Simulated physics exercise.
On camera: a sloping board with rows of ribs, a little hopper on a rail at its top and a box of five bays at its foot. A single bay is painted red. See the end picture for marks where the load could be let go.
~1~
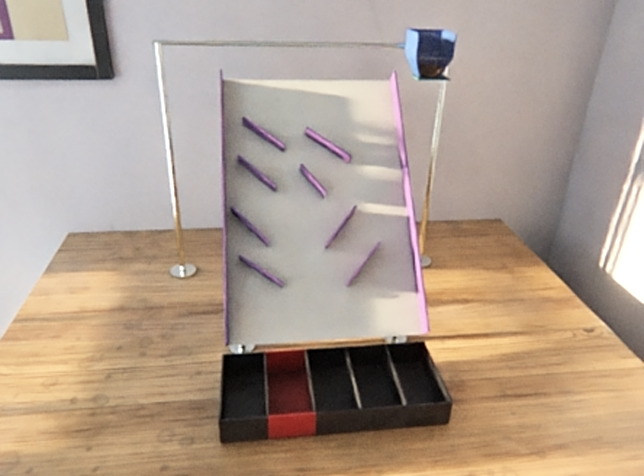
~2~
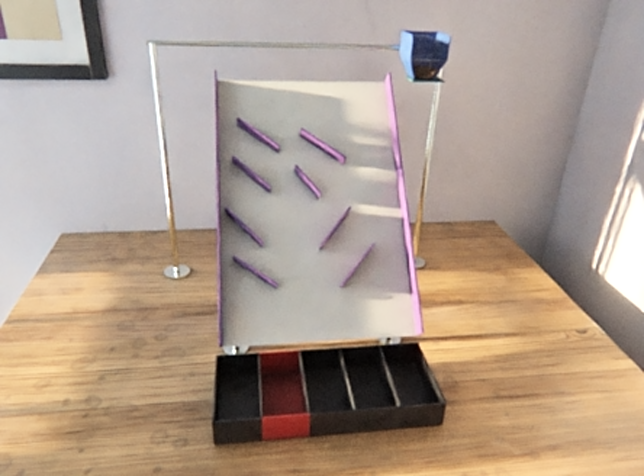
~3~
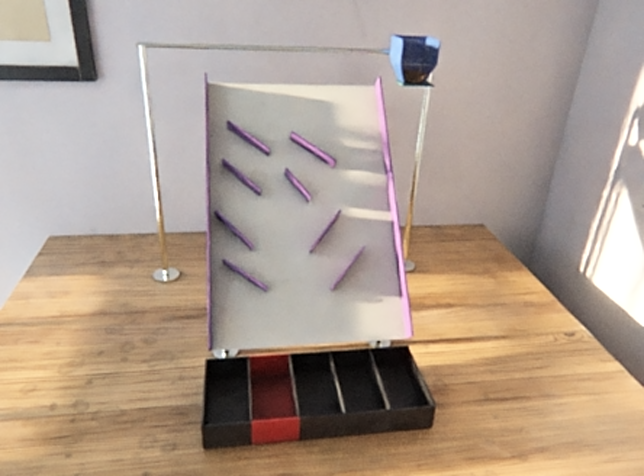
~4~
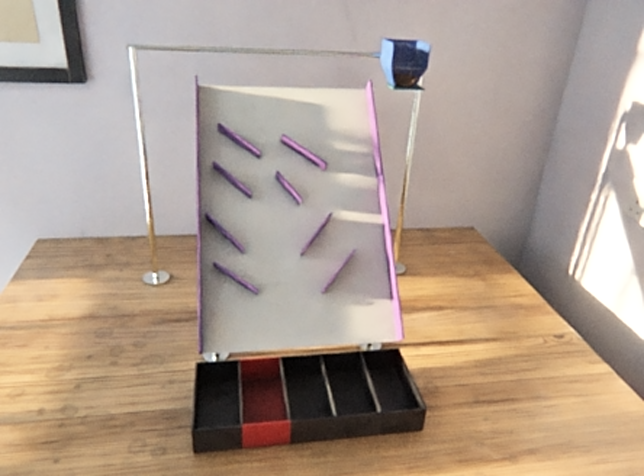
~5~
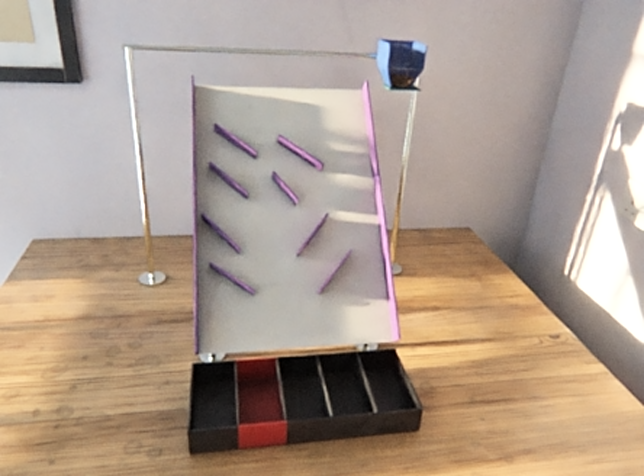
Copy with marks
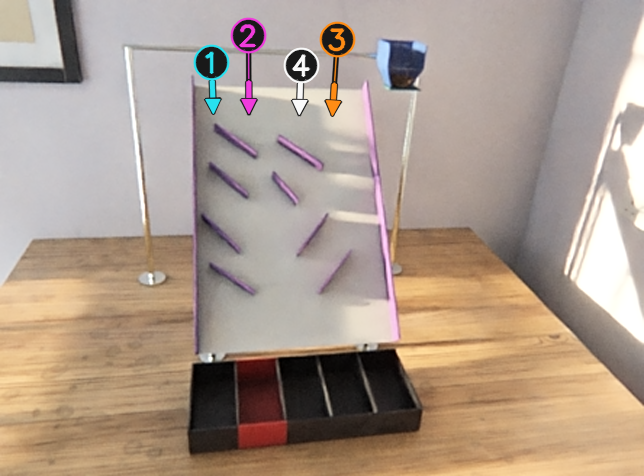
A pale sloping board with purple edges stands on a wooden table against a plain greyish wall, seen from the front and slightly above. Slanted purple ribs cross its face, a small blue hopper hangs from a metal rail at upper right, and a black box of five bays, the second from left red, sits below. Everything shifts slightly leftward together as the camera moves a little; nothing else moves.
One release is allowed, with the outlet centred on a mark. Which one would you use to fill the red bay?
The best mark is 2.
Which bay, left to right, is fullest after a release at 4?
It is the fifth one.
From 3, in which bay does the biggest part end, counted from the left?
It is the fifth one.
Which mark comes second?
Here it is mark 1.
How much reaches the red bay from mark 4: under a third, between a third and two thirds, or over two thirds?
Mark 4 gives under a third.
On the marked copy, mark 1 meets the board at (213, 108); mark 2 meets the board at (248, 108); mark 3 meets the board at (332, 110); mark 4 meets the board at (299, 109).
With 1, about a third in the red bay, about half in other bays, a small part outside the box.
With 2, about two thirds in the red bay, about a quarter in other bays, a small part outside the box.
With 3, a small part in the red bay, about two thirds in other bays, a small part outside the box.
With 4, a small part in the red bay, most in other bays, a small part outside the box.
